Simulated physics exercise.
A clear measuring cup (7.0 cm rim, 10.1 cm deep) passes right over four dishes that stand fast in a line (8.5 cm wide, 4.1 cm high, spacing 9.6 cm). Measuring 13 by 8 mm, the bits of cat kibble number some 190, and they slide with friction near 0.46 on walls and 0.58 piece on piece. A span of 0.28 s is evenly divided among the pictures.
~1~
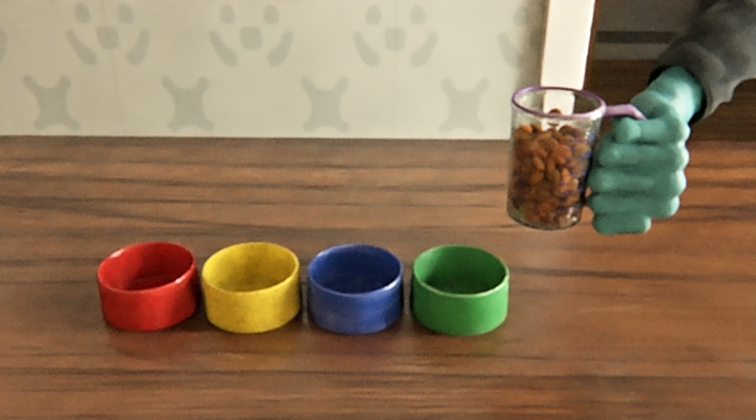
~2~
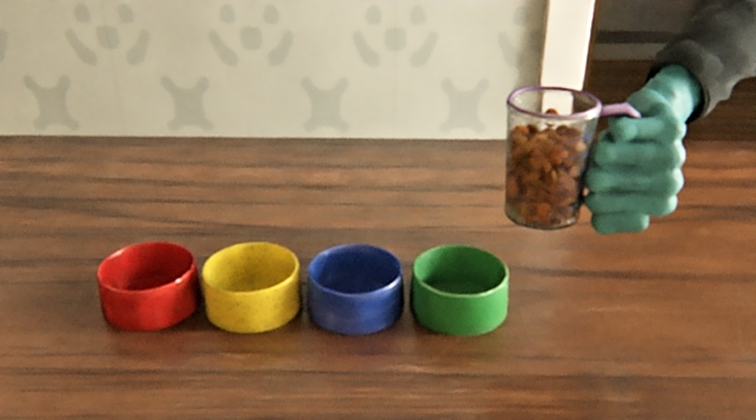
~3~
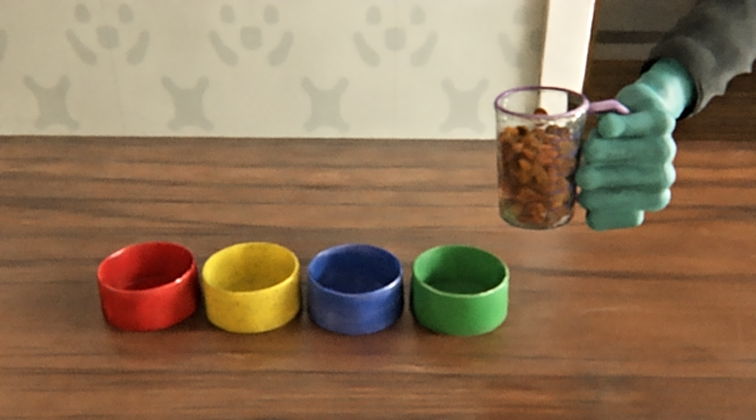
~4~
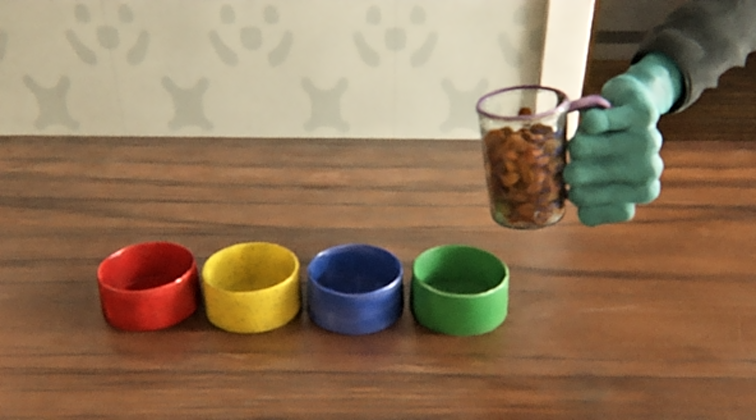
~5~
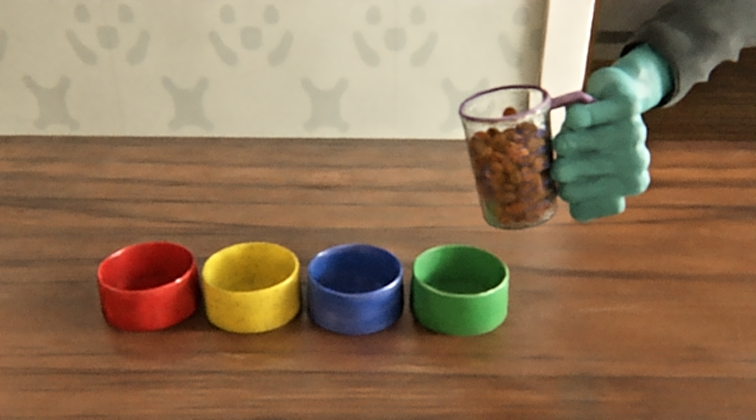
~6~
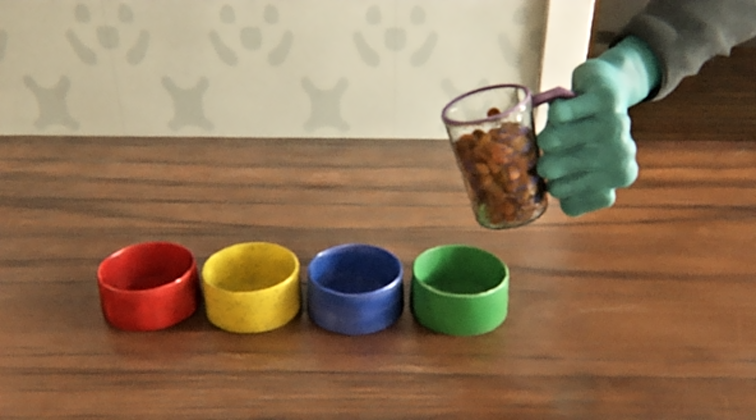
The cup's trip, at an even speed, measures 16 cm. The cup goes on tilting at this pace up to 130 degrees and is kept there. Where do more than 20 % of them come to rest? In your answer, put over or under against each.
Red - under; blue - under; green - under; yellow - over; counter - over.
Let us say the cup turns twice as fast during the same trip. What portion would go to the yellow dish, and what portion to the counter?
Then the yellow dish would get 60 and the counter 30.
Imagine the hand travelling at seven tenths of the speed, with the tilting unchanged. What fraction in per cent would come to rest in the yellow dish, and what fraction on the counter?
Shares: Yellow 60, counter 30.
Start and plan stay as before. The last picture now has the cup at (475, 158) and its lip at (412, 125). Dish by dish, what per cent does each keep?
Red 0, blue 10, green 0, yellow 50.
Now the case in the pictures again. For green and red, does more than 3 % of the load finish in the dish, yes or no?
For green, it does not, for red, it does not.
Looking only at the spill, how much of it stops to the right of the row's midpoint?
About 50 percent.
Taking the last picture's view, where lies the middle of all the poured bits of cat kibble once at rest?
Centre at rest, approx.: (275, 293) px.
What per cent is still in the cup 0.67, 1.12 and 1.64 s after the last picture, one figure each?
In order, near 100 %, 95 % and 0 %.
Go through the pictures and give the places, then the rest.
Cup at (550, 159), tilt 0 degrees, lip at (514, 101), moved 0.0 cm; middle of the pieces at (548, 170); green dish at (460, 270); blue dish at (355, 268); yellow dish at (251, 267); red dish at (147, 266), in the first picture.
Cup at (547, 159), tilt 1 degrees, lip at (510, 102), moved 0.3 cm; middle of the pieces at (545, 170), in the second picture.
Cup at (538, 159), tilt 4 degrees, lip at (497, 104), moved 1.0 cm; middle of the pieces at (537, 170), in the third picture.
Cup at (525, 159), tilt 8 degrees, lip at (478, 108), moved 2.1 cm; middle of the pieces at (525, 169), in the fourth picture.
Cup at (512, 159), tilt 13 degrees, lip at (461, 111), moved 3.2 cm; middle of the pieces at (514, 169), in the fifth picture.
Cup at (499, 158), tilt 17 degrees, lip at (443, 115), moved 4.3 cm; middle of the pieces at (502, 169); green dish at (460, 270); blue dish at (355, 268); yellow dish at (251, 267); red dish at (147, 266), in the sixth picture.
Then, 0.67 s after the last picture, tilt 70 degrees; cup holds 100 %.
Then, 1.12 s after the last picture, tilt 106 degrees; cup holds 95 %, yellow 5 %.
Then, 1.64 s after the last picture, tilt 130 degrees; cup holds 0 %, blue 10 %, yellow 55 %.
In the end, red 0 %, blue 5 %, green 0 %, yellow 55 %, counter 35 %.
